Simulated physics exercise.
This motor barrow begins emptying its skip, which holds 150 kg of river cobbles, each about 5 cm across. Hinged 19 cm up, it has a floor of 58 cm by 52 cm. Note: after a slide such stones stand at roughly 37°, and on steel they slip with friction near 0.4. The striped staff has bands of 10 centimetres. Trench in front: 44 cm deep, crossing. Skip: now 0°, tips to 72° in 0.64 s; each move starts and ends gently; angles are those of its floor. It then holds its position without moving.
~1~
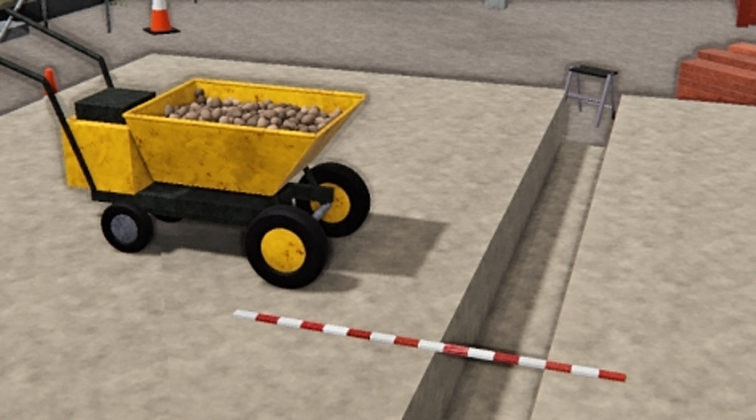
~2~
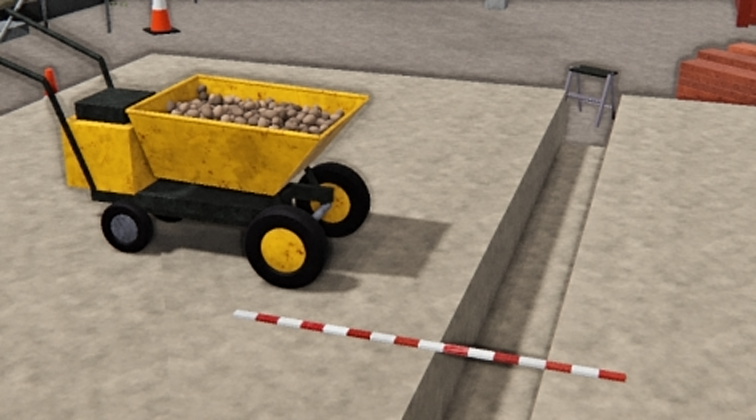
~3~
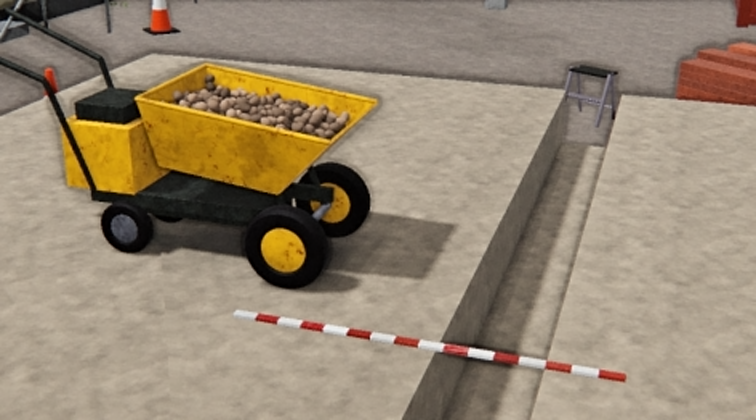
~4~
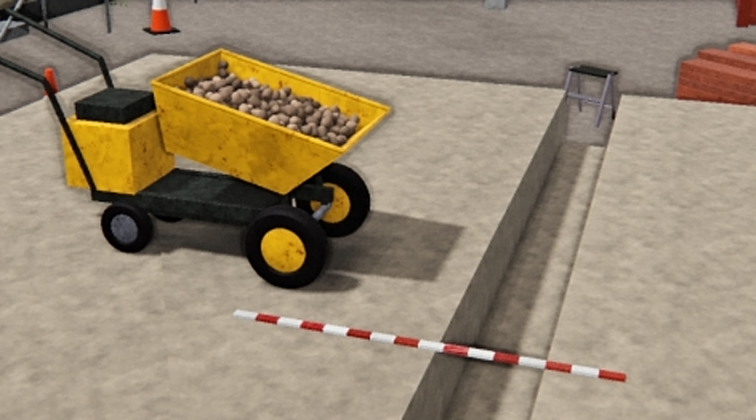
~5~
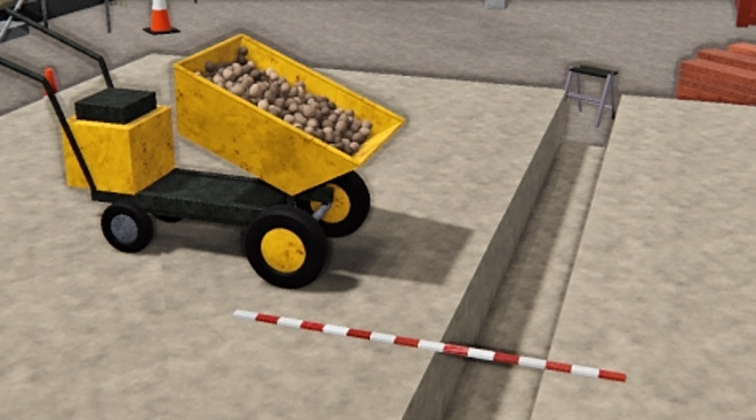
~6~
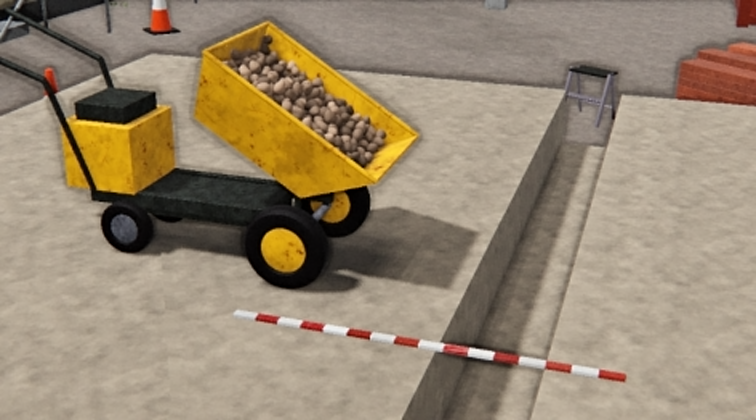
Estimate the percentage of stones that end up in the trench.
Roughly 85 per cent.
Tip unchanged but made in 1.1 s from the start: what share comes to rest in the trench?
Roughly 80 per cent.
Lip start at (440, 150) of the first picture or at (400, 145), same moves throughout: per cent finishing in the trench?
It'd be around 25 per cent and after that around 55 per cent.
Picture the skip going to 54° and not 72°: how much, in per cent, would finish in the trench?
In that case around 40 percent.
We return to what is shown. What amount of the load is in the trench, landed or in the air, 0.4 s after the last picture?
15 per cent, give or take.
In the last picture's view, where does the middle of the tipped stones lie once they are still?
Their middle lands near (509, 358).
Then, 0.2 s after the last picture the floor is at 61°, 100 % in the skip; the foremost stones are at (400, 205).
Then, 0.4 s after the last picture the floor is at 72°, 72 % in the skip, 12 % short of the trench, 16 % in the trench; the foremost stones are at (498, 318).
Then, 0.8 s after the last picture the floor is at 72°, 14 % in the skip, 14 % short of the trench, 72 % in the trench; the foremost stones are at (569, 356).
Then, 2.7 s after the last picture the floor is at 72°, 0 % in the skip, 15 % short of the trench, 85 % in the trench; the foremost stones are at (606, 351).
